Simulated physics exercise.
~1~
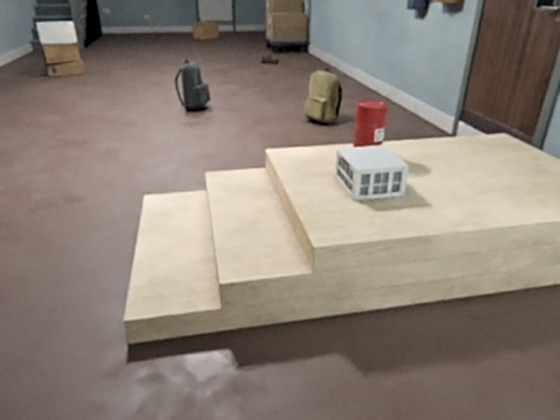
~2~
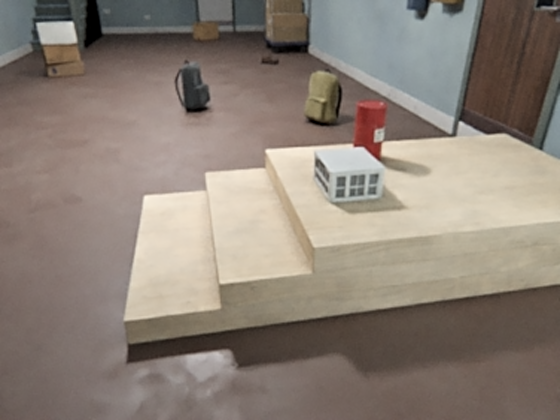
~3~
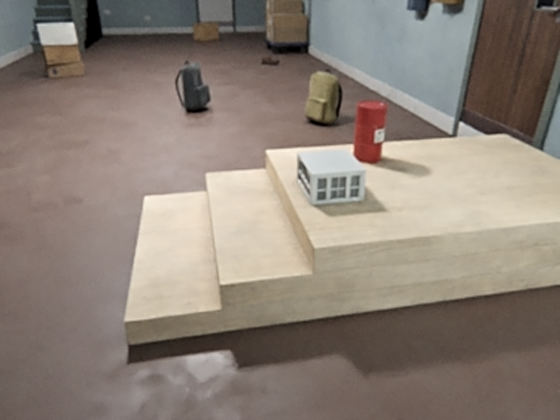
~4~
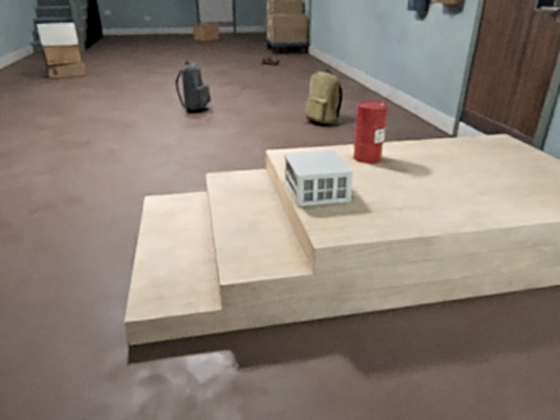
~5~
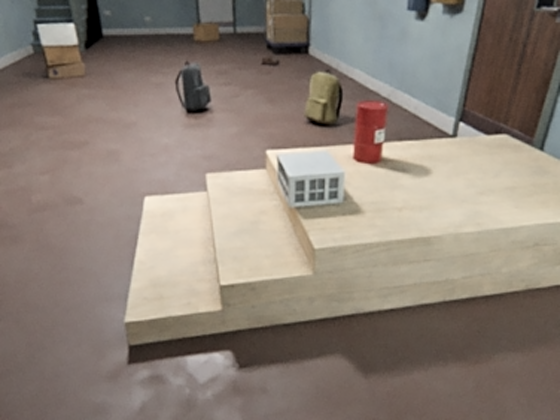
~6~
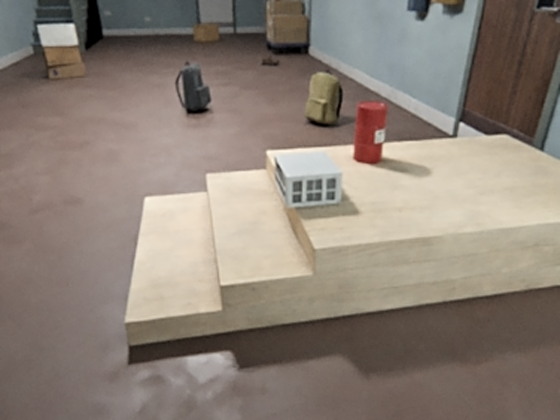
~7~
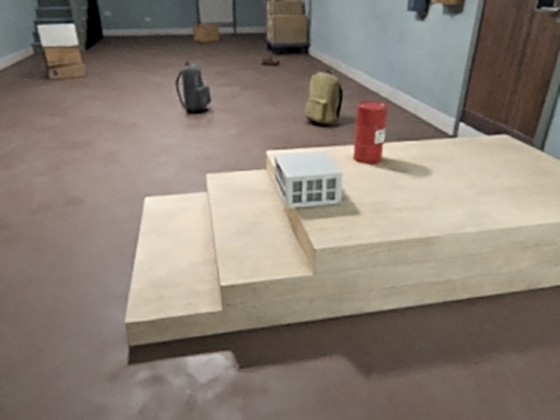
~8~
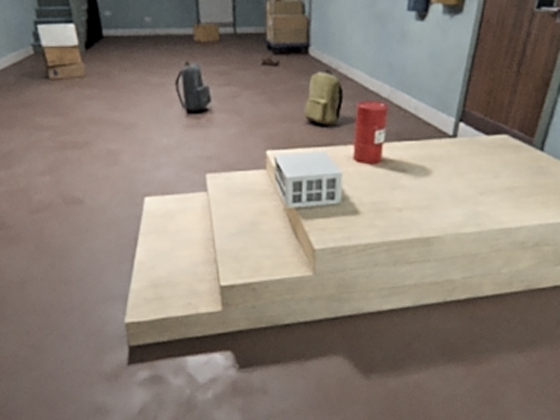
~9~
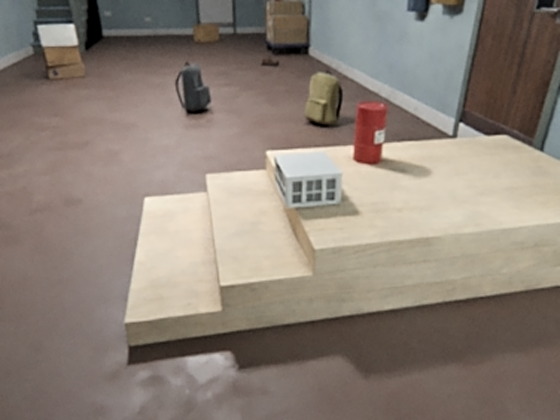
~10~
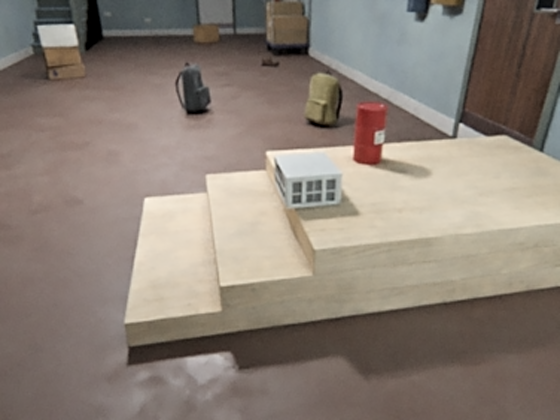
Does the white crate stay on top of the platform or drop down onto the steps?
It stays on top of the platform, coming to rest right by the edge above the steps.
